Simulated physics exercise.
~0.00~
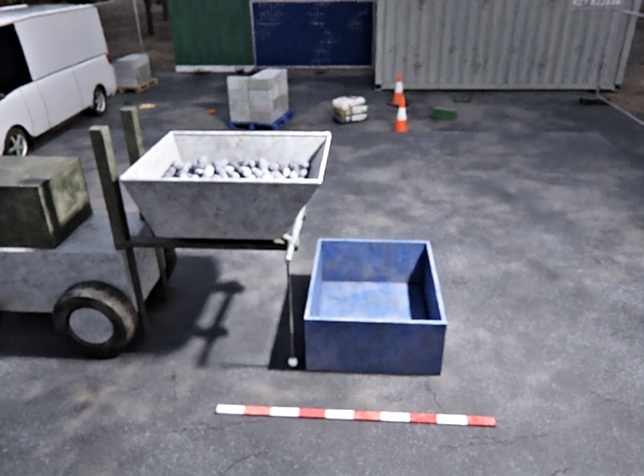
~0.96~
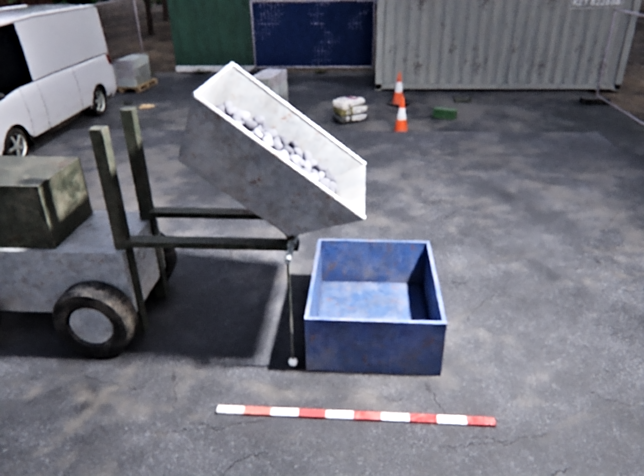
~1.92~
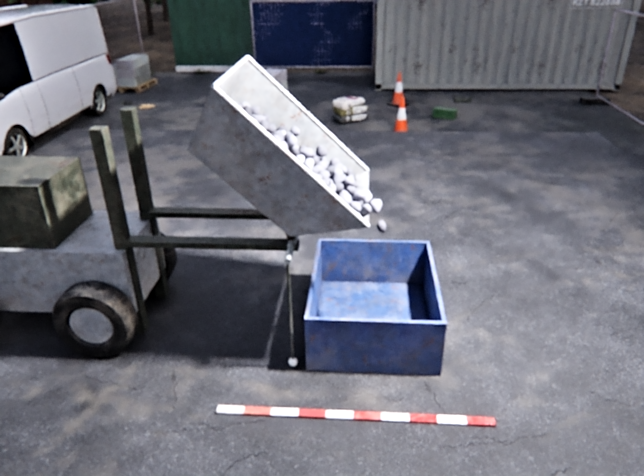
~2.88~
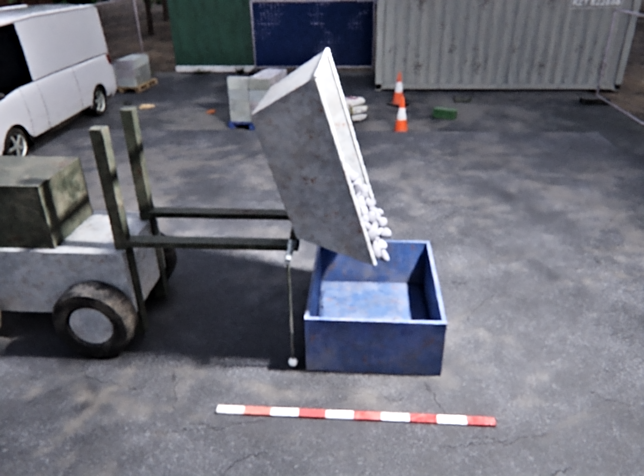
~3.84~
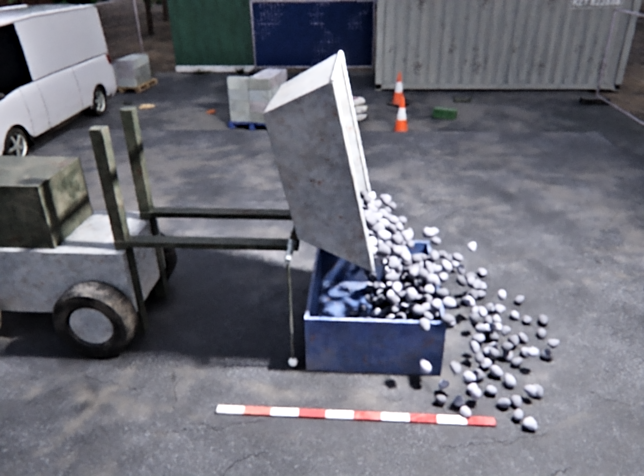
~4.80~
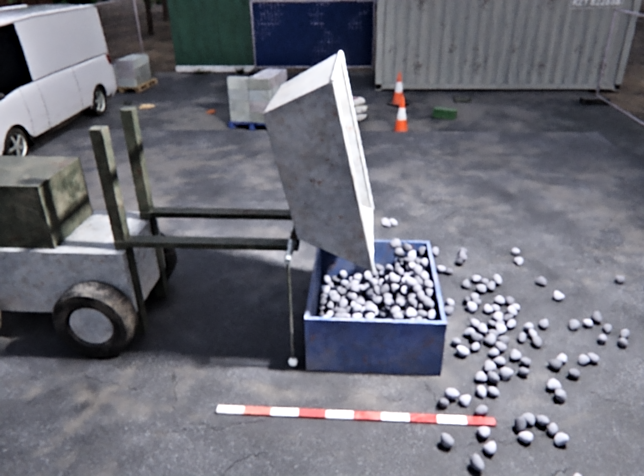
A pale skip full of rounded grey stones sits level on the forks of a forklift at the left, beside an open blue bin on a paved yard. The skip tips to the right, and the stones slide toward its lower lip, where a few begin to drop. It then tilts further until it stands steeply over the bin. The stones pour out in a rush, filling the bin while many spill over its right side and scatter across the ground. At the end the skip stays steeply tipped, with most of the stones heaped in the bin and the rest strewn to the right, some near the red and white staff.
